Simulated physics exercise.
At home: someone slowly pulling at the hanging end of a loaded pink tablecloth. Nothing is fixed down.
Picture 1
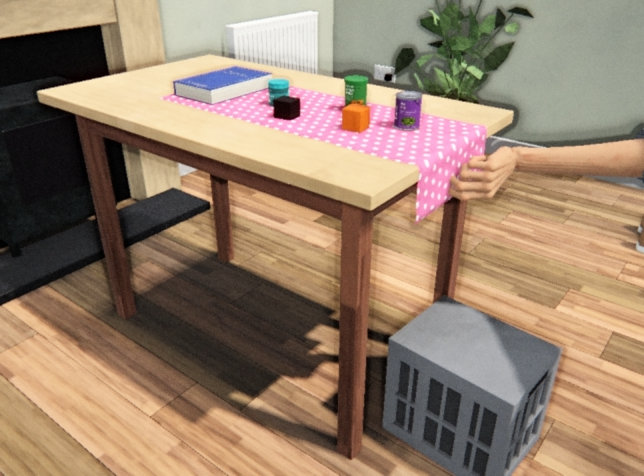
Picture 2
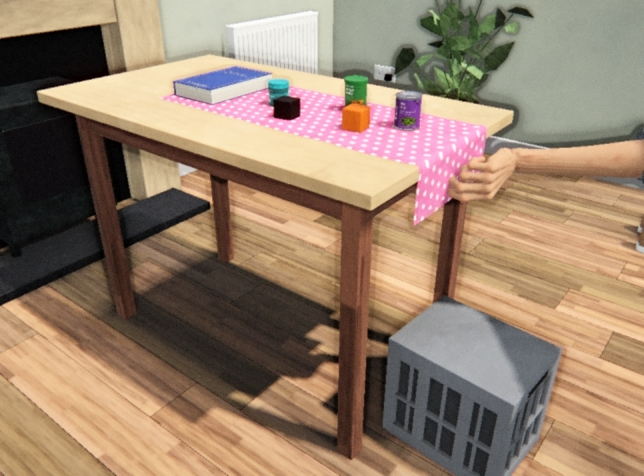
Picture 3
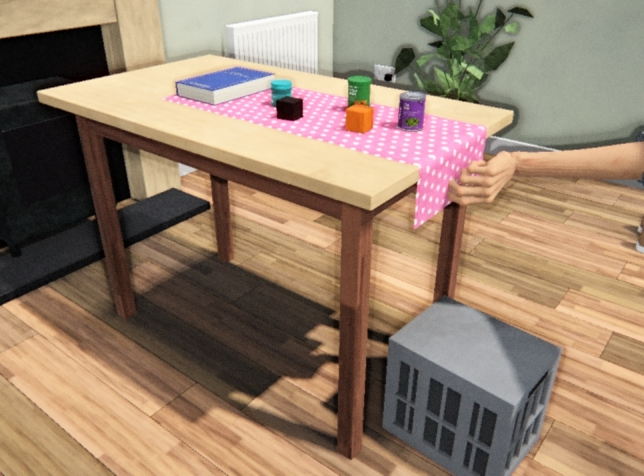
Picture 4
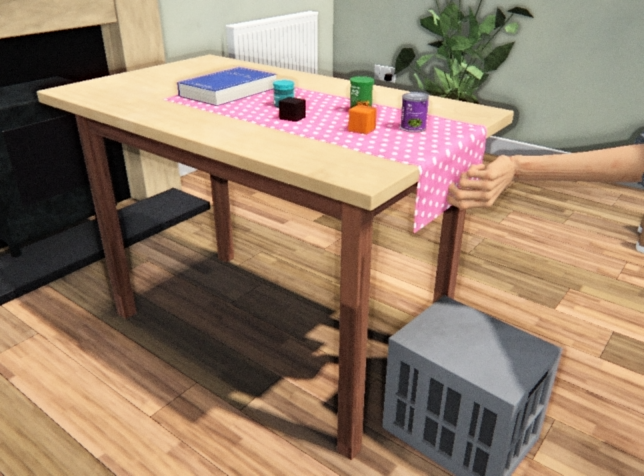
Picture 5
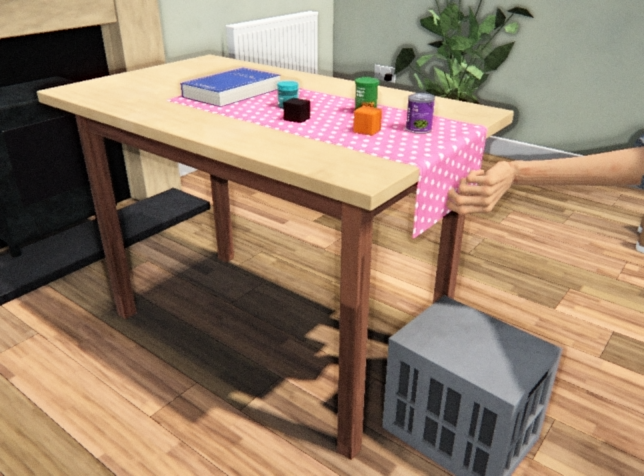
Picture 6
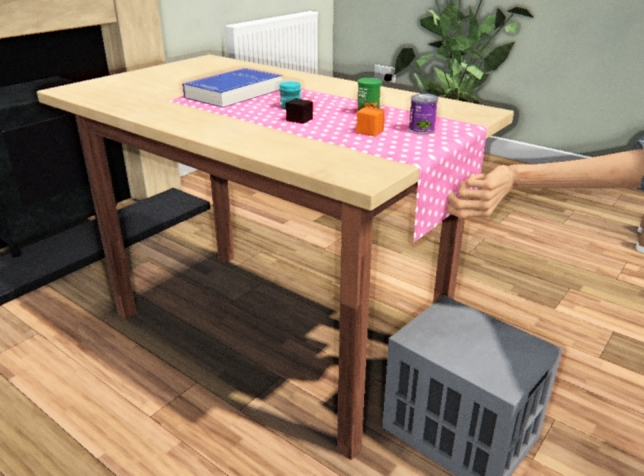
On a wooden table, a hand slowly pulls a pink cloth, shifting the objects slightly right.
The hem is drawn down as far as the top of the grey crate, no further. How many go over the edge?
The count of fallen things is three.
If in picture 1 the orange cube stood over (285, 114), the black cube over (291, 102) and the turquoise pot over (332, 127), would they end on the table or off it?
The orange cube remains up; the black cube survives; the turquoise pot goes over.
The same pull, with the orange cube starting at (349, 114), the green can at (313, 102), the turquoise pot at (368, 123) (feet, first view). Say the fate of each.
The orange cube goes over; the green can keeps its place on top; the turquoise pot falls.
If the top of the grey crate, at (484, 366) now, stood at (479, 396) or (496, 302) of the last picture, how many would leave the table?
In that case 4 and 1.
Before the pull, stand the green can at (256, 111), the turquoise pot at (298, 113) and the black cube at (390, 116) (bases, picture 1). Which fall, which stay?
The green can stays on; the turquoise pot holds on; the black cube drops off.
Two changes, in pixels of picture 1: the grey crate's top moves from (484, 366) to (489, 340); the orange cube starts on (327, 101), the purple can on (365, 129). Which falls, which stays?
The orange cube remains up, the purple can drops off.
Early on, hem near (444, 261); purple can gone.
Midway, hem near (442, 289); purple can and orange cube gone.
Finally, hem on the crate; purple can, orange cube and green can gone. It carries off three.
